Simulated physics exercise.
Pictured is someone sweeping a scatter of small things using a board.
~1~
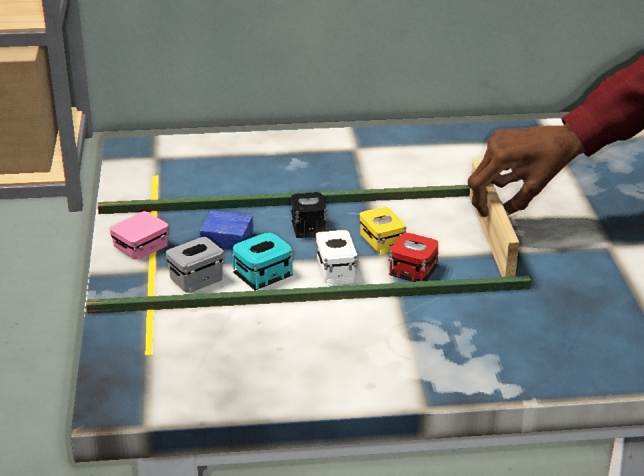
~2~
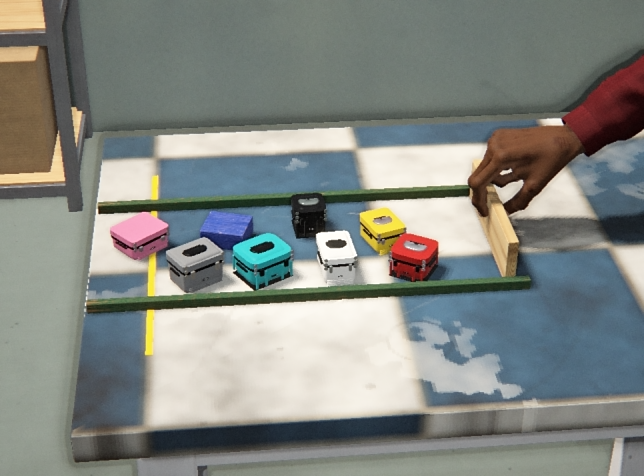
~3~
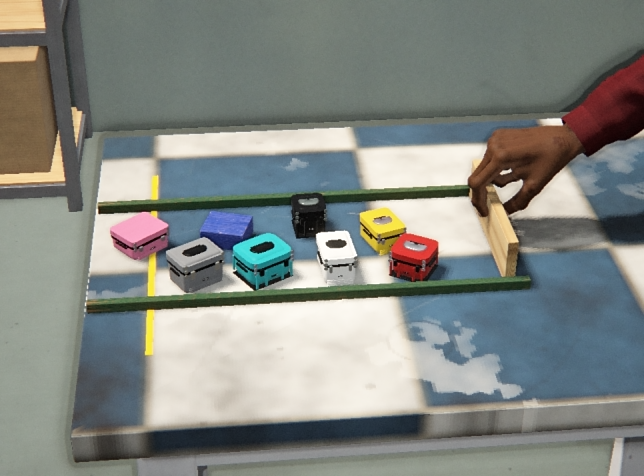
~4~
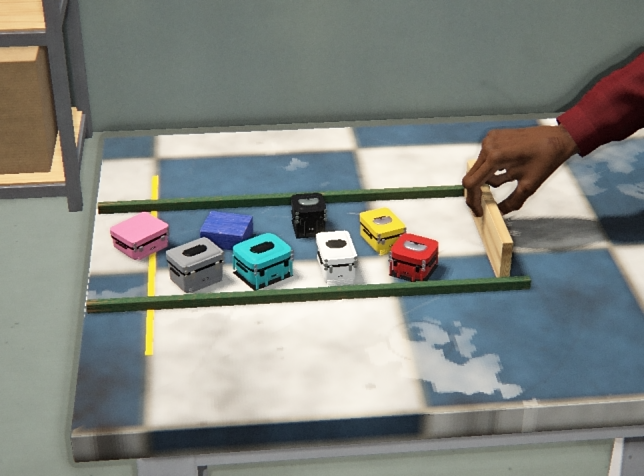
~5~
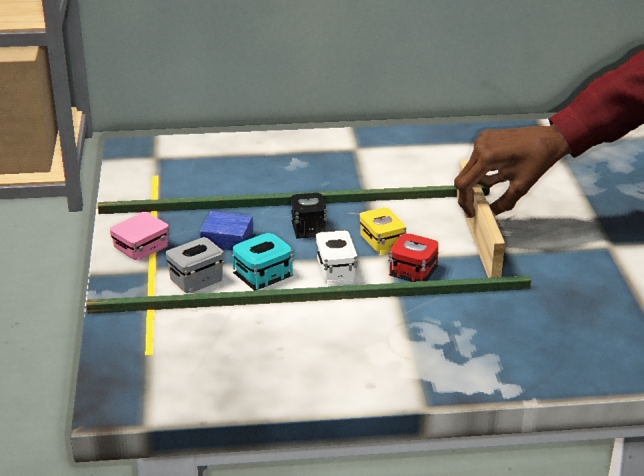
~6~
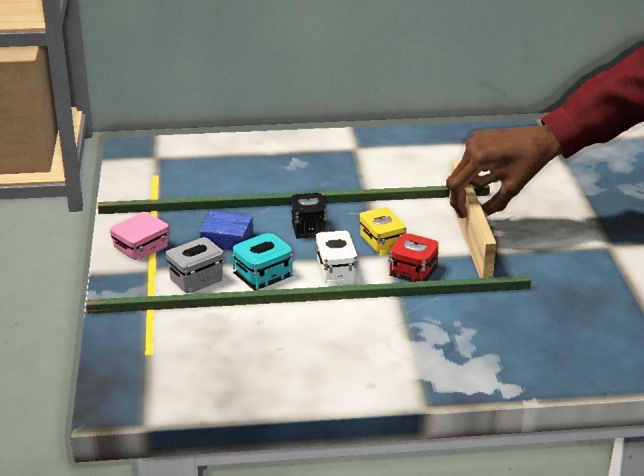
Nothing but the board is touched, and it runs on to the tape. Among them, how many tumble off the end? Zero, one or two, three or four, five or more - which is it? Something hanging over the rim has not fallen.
Answer: Three or four.
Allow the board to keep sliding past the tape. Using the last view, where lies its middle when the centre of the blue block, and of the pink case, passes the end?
Around (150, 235), then around (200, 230).
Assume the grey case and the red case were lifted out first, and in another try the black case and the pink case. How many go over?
The count is 1 in the first case and 2 in the second.
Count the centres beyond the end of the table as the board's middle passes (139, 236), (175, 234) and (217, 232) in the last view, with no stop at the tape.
The numbers past the end are 5, 3 and 1.
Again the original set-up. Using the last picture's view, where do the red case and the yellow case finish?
Final positions: Near (131, 279); near (136, 243).
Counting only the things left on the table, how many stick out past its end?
2 in all.
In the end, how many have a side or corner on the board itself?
In total, 3.
Early on, none off yet; pink case at rest near (140, 237); grey case moving near (188, 266); blue block at rest near (227, 231).
Finally, the number that fall off is three or four; lost, turquoise case, grey case and pink case.
